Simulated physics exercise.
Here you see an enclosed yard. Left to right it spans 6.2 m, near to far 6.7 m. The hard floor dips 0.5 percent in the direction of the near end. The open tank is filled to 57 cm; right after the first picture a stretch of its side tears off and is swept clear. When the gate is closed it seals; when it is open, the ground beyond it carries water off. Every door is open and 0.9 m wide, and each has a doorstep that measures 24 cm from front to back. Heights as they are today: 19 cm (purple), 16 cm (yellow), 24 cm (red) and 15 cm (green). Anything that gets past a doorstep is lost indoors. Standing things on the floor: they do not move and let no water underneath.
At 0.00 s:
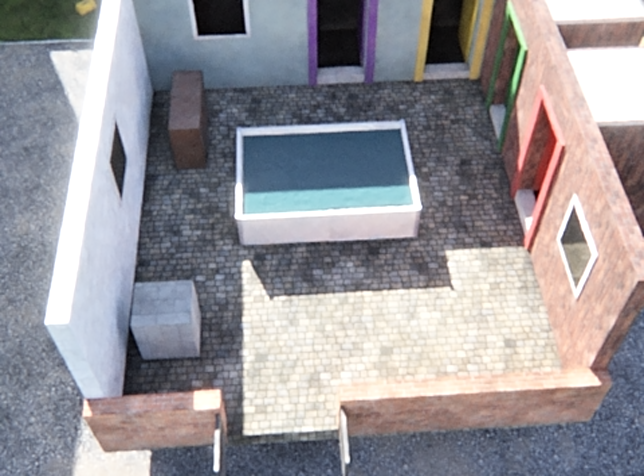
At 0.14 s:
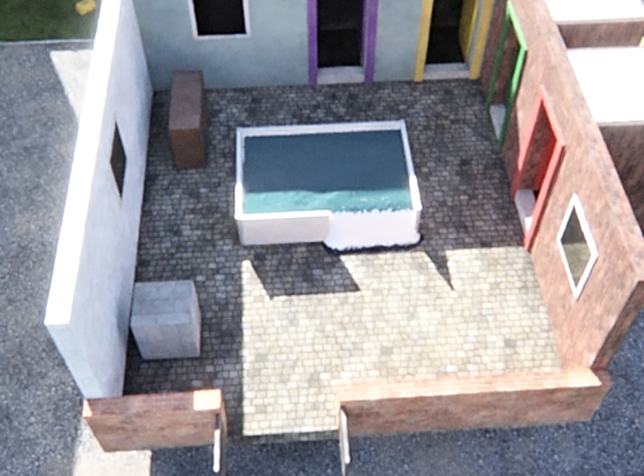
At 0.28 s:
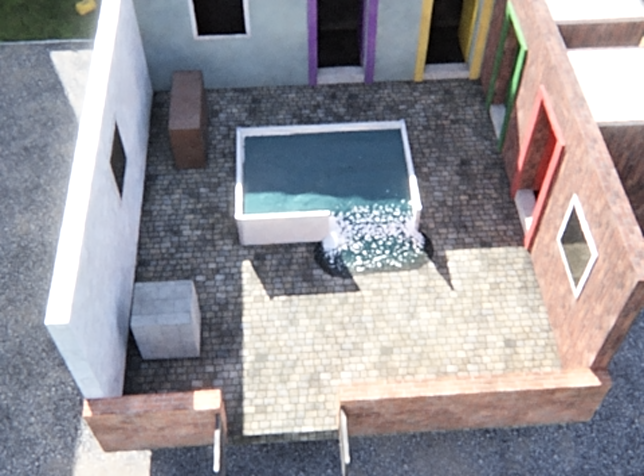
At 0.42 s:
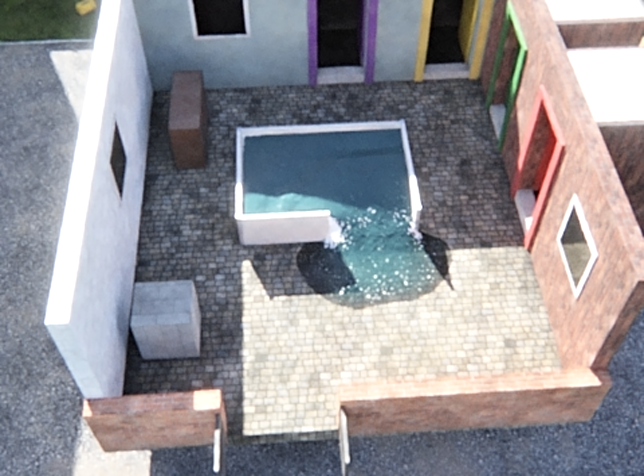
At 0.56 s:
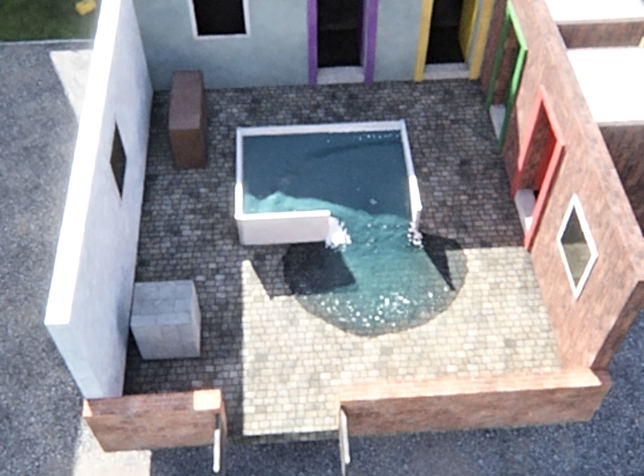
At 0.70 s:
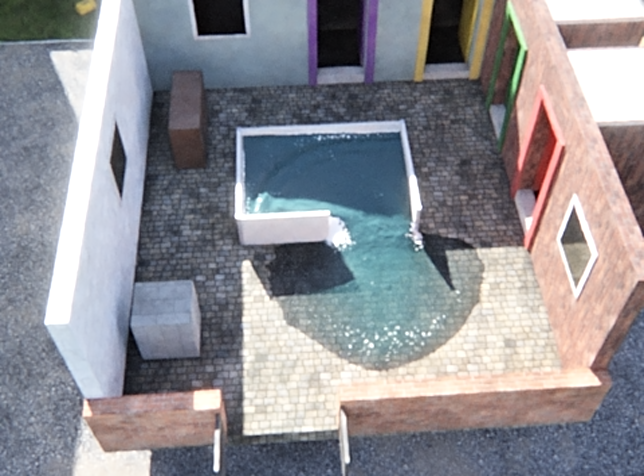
Water burst through a gap that opened in the near side of a white-walled tank in an enclosed yard, then spread across the paving toward the low brick wall in a widening, rounded pool.
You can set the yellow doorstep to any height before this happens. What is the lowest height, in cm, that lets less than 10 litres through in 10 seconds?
About 9 cm.
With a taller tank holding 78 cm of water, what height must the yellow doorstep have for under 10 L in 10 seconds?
Then a height close to 13.0 cm.
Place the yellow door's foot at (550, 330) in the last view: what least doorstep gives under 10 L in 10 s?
Around 21 cm would do it.
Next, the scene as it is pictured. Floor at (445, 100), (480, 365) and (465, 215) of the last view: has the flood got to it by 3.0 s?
In order: Untouched, soaked, untouched.
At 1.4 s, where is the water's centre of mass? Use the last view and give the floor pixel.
(343, 229) or so.
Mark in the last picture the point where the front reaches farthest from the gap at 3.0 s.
The tip of the flood lies near (134, 424).
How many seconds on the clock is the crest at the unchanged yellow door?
I'd say near 7.0 seconds.
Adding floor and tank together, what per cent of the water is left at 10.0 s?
Roughly 82 percent of the water remains.
After 1.4 s water covers 30 % of the floor, deepest (33 cm) near (398, 240); it has not reached the yellow door.
After 3.0 s water covers 35 % of the floor, deepest (34 cm) near (503, 402); it has not reached the yellow door.
After 10.0 s water covers 100 % of the floor, deepest (10 cm) near (120, 425); 8 cm at the yellow door, 0 litres in over its 16 cm doorstep.
At the yellow door as built, the water arrived by 5.8 s and peaked near 12 cm at 7.2 s.
Run again over the same 10 s with other heights there, 18 litres in over 8 cm, 1 litre over 11 cm. The limit of 10 litres is kept from about 9 cm up.
